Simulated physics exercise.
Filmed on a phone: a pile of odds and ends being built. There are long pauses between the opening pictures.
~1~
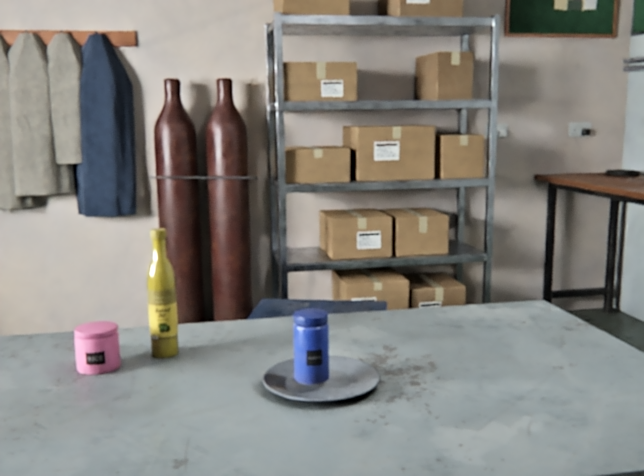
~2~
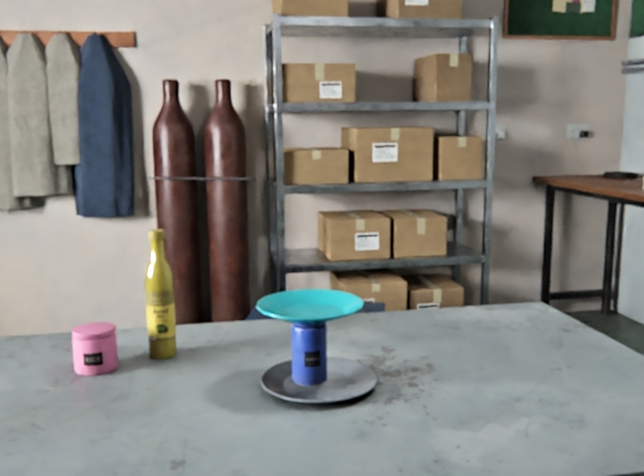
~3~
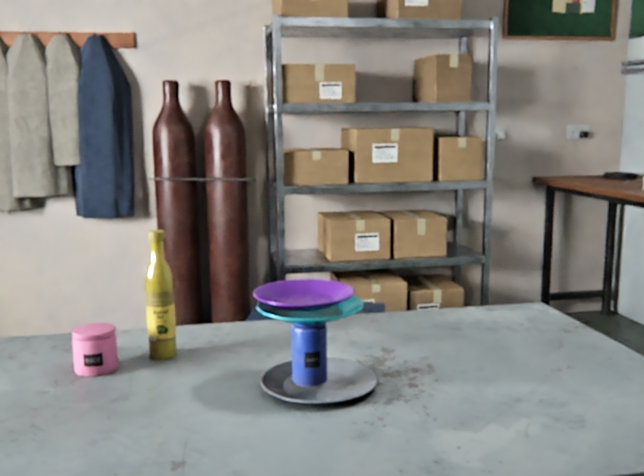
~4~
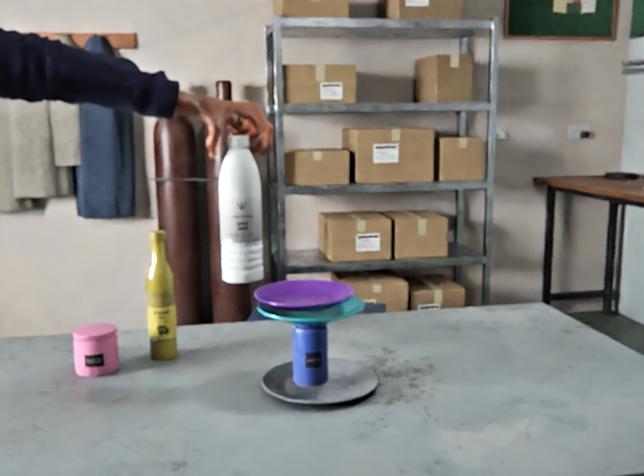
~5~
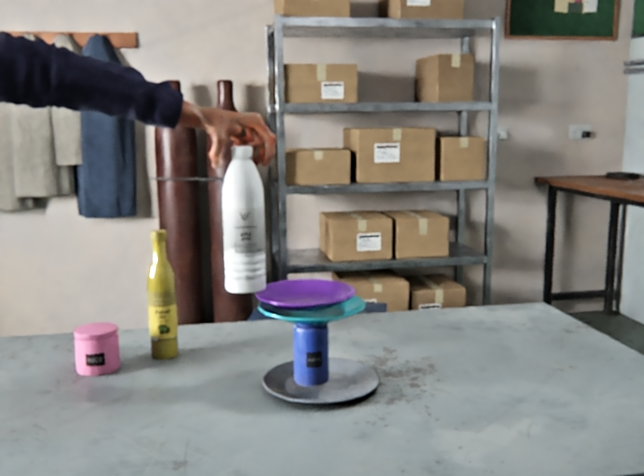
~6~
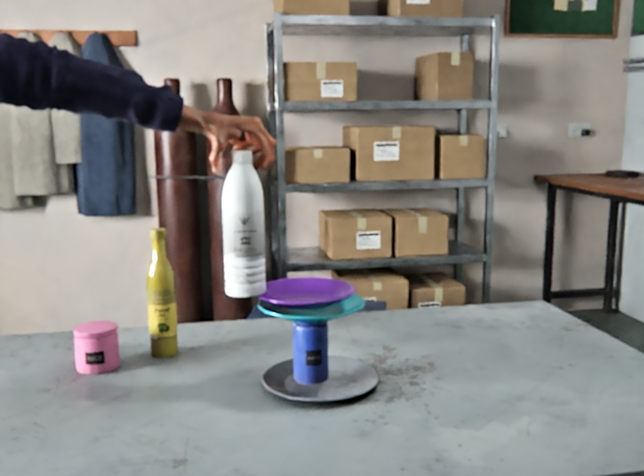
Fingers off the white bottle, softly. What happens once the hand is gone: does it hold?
Here the pile gives way.
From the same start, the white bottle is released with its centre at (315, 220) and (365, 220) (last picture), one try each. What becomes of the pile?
First try: It holds; second try: It gives way.
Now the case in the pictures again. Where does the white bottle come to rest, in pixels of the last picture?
At about (167, 381).
Then, 0.30 s past the last view, white bottle rocked 19° from its first pose near (217, 237); purple plate rocked 7° from its first pose; turquoise plate rocked 7° from its first pose.
Then, 0.40 s past the last view, white bottle now fallen; purple plate rocked 4° from its first pose; turquoise plate rocked 4° from its first pose.
Then, 0.50 s past the last view, things are still on the move.
Then, 0.60 s past the last view, as before.
Finally, fallen, white bottle; the other 6 still in place. Final places as the last picture's camera would see them, white bottle near (167, 381). The pile loses its balance.
